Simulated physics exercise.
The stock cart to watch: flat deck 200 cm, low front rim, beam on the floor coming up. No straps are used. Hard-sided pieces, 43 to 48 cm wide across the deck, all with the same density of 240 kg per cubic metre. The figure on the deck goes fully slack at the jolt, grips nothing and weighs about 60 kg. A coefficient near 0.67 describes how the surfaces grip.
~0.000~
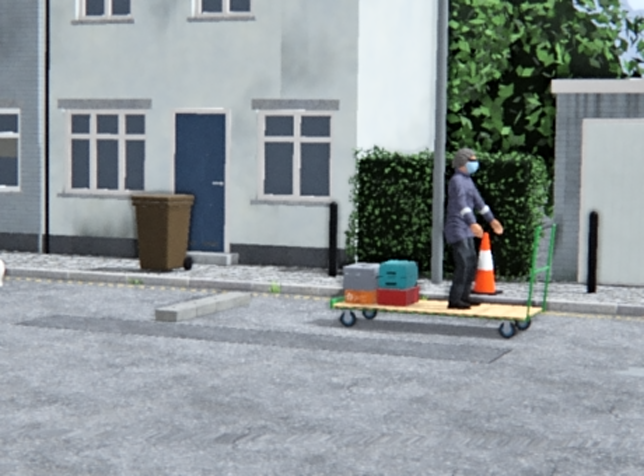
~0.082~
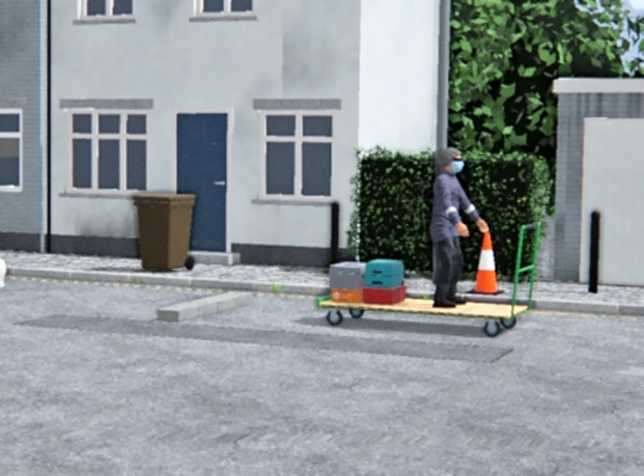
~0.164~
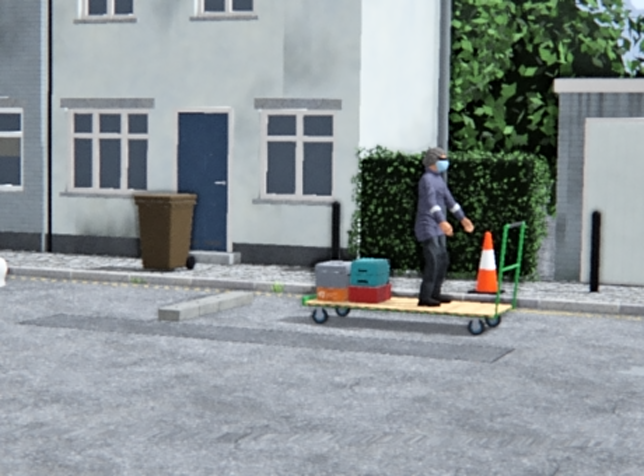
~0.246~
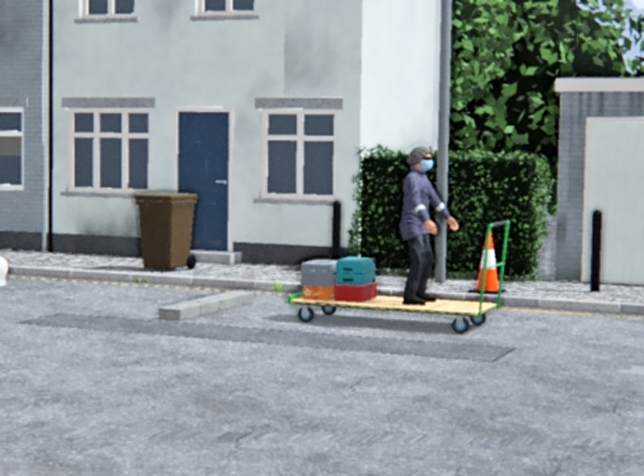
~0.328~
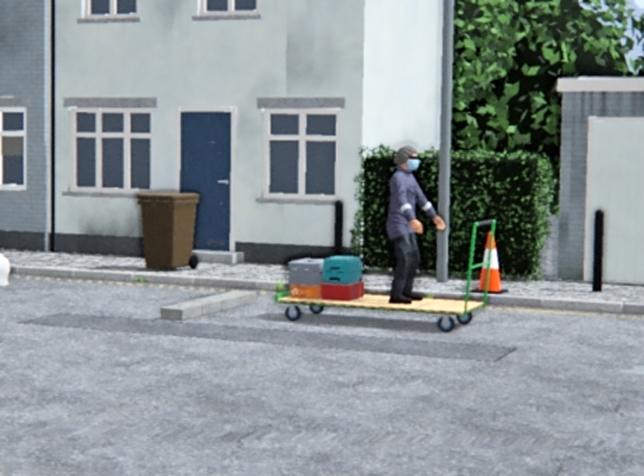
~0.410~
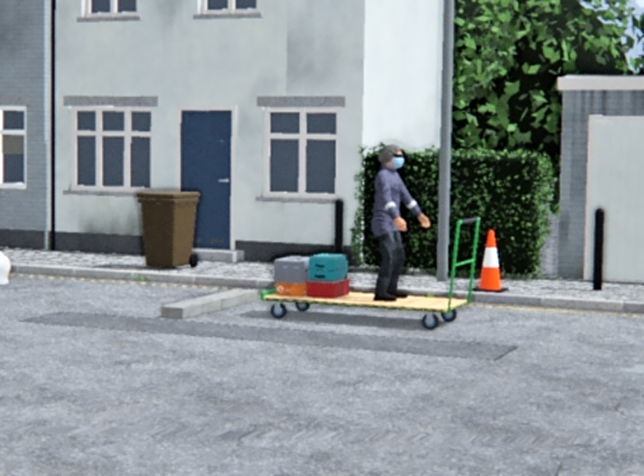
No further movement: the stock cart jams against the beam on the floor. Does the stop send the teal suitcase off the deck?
Yes, yeah, it escapes over the edge.
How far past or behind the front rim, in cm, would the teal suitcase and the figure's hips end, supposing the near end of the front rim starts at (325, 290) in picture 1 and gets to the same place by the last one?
Teal: 40 cm behind; hips: 80 cm behind.
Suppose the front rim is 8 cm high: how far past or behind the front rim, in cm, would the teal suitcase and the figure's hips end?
Teal 50 past, hips 20 behind.
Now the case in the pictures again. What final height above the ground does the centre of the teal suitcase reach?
Close to 15 cm above the ground.
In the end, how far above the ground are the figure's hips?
They end up some 50 cm off the ground.
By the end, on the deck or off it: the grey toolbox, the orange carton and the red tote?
By the last picture you'd see grey shed, orange retained and red retained.
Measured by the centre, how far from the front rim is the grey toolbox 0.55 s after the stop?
Roughly 55 cm past it.
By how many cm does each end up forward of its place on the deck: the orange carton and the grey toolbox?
Approximate forward shift in cm: Orange near 5, grey near 100.
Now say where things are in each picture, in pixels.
In the first picture, teal suitcase (398, 275), hips (459, 228), rim corner (331, 305); 0 cm covered, 160 to go.
In the second picture, teal suitcase (384, 274), hips (445, 228), rim corner (318, 303); 17 cm covered, 143 to go.
In the third picture, teal suitcase (370, 273), hips (429, 227), rim corner (303, 302); 34 cm covered, 126 to go.
In the fourth picture, teal suitcase (355, 271), hips (414, 225), rim corner (289, 300); 51 cm covered, 109 to go.
In the fifth picture, teal suitcase (343, 270), hips (401, 224), rim corner (276, 299); 68 cm covered, 91 to go.
In the sixth picture, teal suitcase (328, 268), hips (386, 222), rim corner (262, 297); 85 cm covered, 74 to go. Speed about 2.1 m/s.
After 0.77 s the deck stops.
After 1.32 s the teal suitcase is 19 cm past the rim, tilted 40°, near (200, 267) in the last picture's view.
After 1.77 s the teal suitcase is 46 cm past the rim, tilted 0°, near (179, 295) in the last picture's view.
When all is still (2.5 s), past the rim, grey toolbox and teal suitcase; behind it, orange carton, red tote and the figure's hips.
